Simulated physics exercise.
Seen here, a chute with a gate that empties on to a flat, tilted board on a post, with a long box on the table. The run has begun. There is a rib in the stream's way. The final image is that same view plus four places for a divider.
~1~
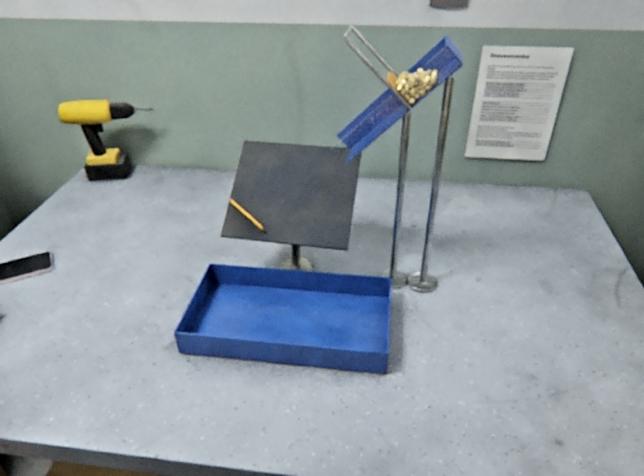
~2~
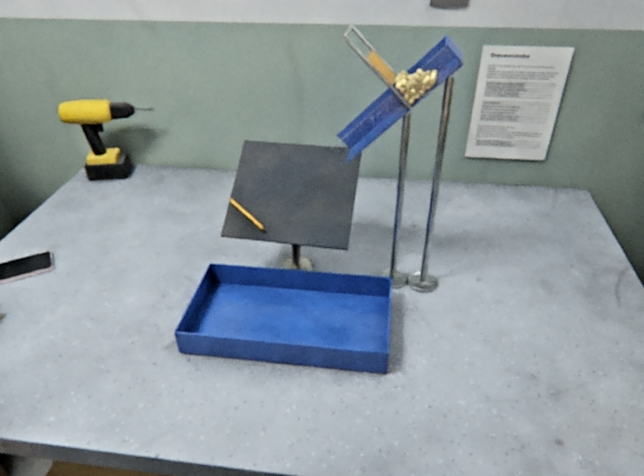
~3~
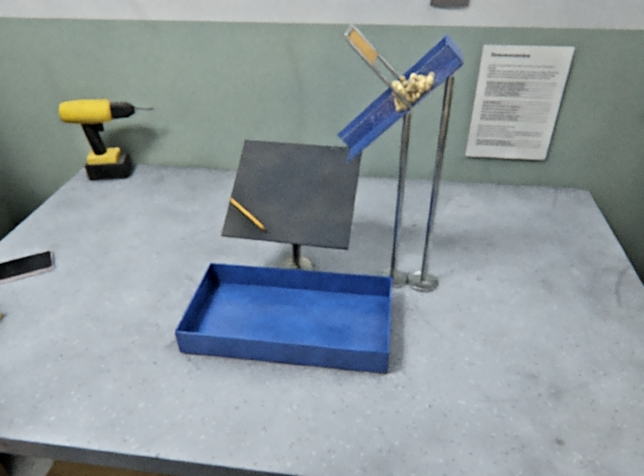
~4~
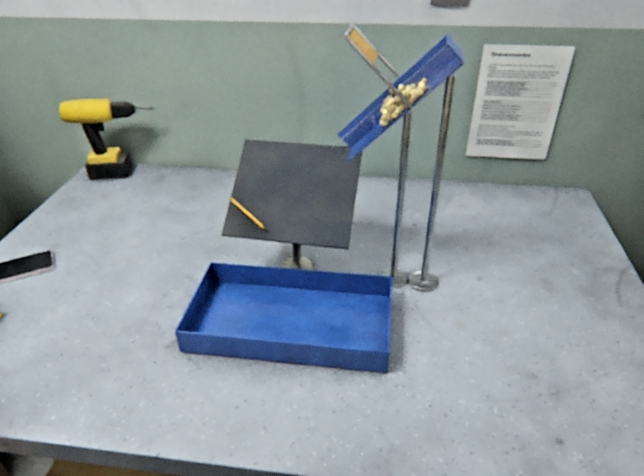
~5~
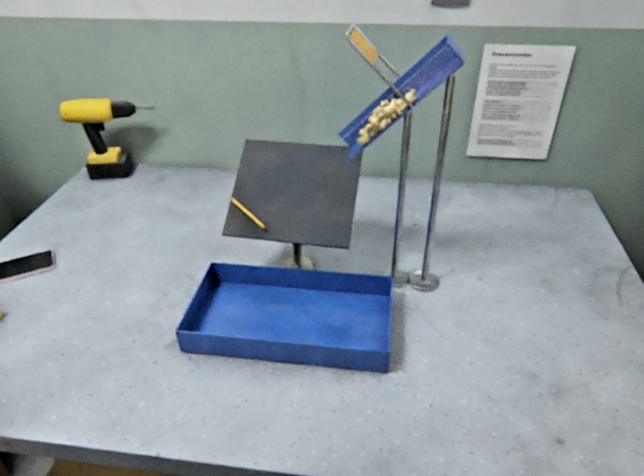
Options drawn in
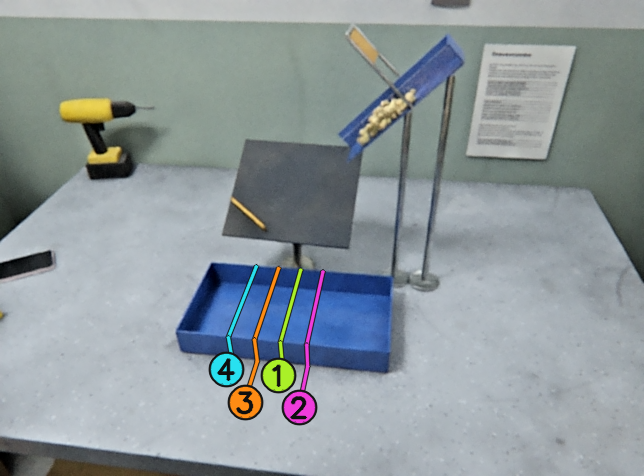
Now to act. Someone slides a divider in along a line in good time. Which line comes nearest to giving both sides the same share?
Line 3 does it best.
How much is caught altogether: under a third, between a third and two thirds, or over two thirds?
It is over two thirds.
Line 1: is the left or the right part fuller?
More lands on the left.
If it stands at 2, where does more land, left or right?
Left.
On the marked copy, line 1 crosses the front rim at (280, 341); line 2 crosses the front rim at (306, 344); line 3 crosses the front rim at (254, 338); line 4 crosses the front rim at (228, 336).
For line 1, of what is caught, almost all on the left of the divider, about a tenth on the right.
For line 2, of what is caught, almost all on the left of the divider, just a few on the right.
For line 3, of what is caught, roughly half on the left of the divider, roughly half on the right.
For line 4, of what is caught, about a tenth on the left of the divider, almost all on the right.
